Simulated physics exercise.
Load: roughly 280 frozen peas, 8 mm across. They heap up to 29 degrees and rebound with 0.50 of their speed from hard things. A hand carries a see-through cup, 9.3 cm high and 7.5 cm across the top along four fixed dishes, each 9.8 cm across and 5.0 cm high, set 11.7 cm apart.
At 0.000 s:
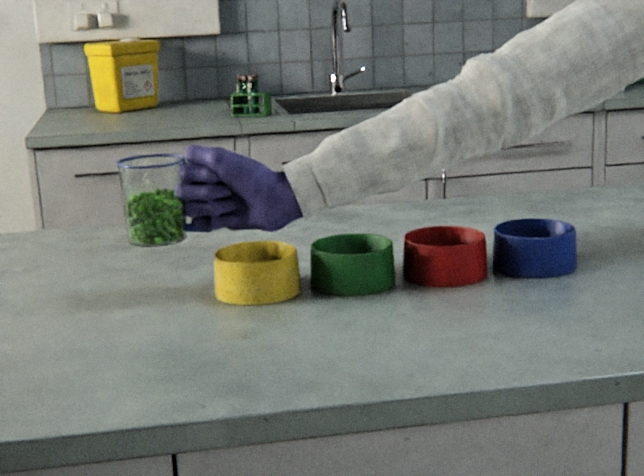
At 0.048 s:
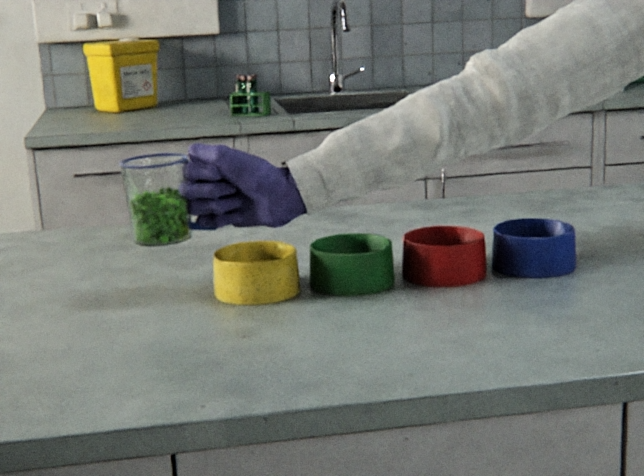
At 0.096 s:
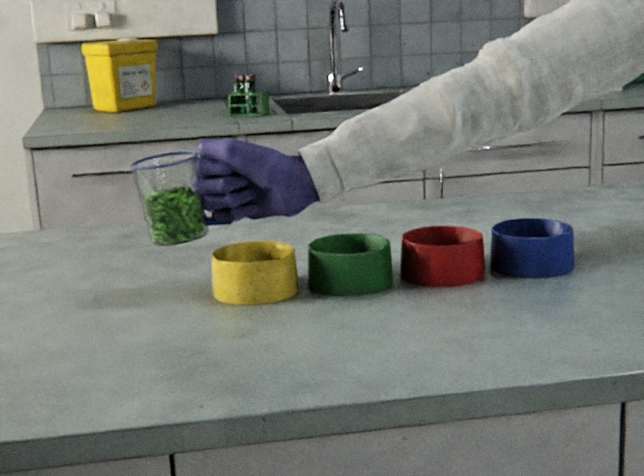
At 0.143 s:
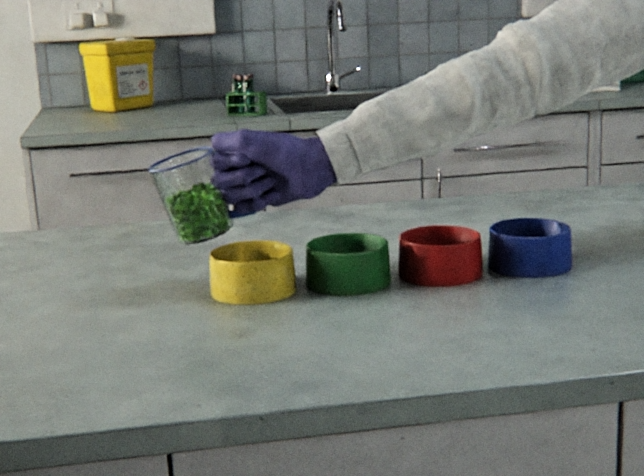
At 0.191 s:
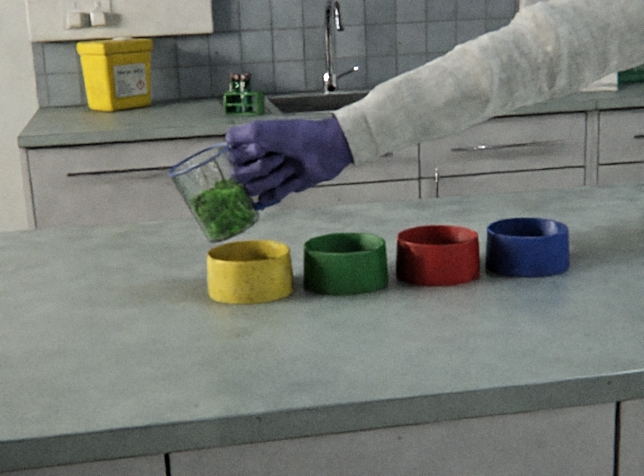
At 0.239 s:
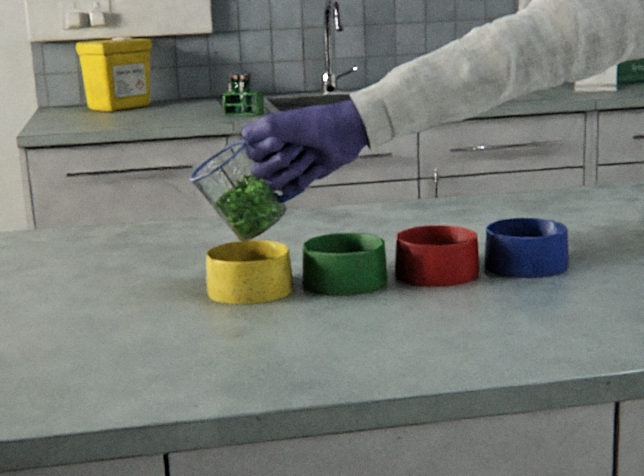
A purple-gloved hand moves a clear cup of green pieces rightward from beside a row of yellow, green, red and blue dishes on a grey counter, steadily tilting it to the right until it is above the yellow dish.
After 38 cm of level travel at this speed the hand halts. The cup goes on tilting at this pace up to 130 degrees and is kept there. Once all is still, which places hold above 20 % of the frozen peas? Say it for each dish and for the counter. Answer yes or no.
Red dish: Yes; blue dish: No; green dish: No; yellow dish: No; on the counter: No.
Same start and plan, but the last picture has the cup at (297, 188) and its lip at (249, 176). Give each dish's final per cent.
Red 100, blue 0, green 0, yellow 0.
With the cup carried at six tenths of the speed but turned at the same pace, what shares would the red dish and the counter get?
Red 10, counter 20.
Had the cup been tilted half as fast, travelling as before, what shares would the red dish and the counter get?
Then: Red 100; counter 0.
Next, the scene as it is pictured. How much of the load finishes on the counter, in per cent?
Some 0 per cent.
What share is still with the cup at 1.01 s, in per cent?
Some 10 per cent of the load.
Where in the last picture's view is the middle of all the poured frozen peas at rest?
At about (430, 259).
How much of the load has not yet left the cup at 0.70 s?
Roughly 100 per cent.
After 0.52 s, tilt 81 degrees; cup holds 100 %.
After 0.70 s, tilt 112 degrees; cup holds 100 %.
Then, at 1.01 s, tilt 130 degrees; cup holds 10 %, red 90 %.
In the end, at 1.6 s, red 100 %, blue 0 %, green 0 %, yellow 0 %, counter 0 %.
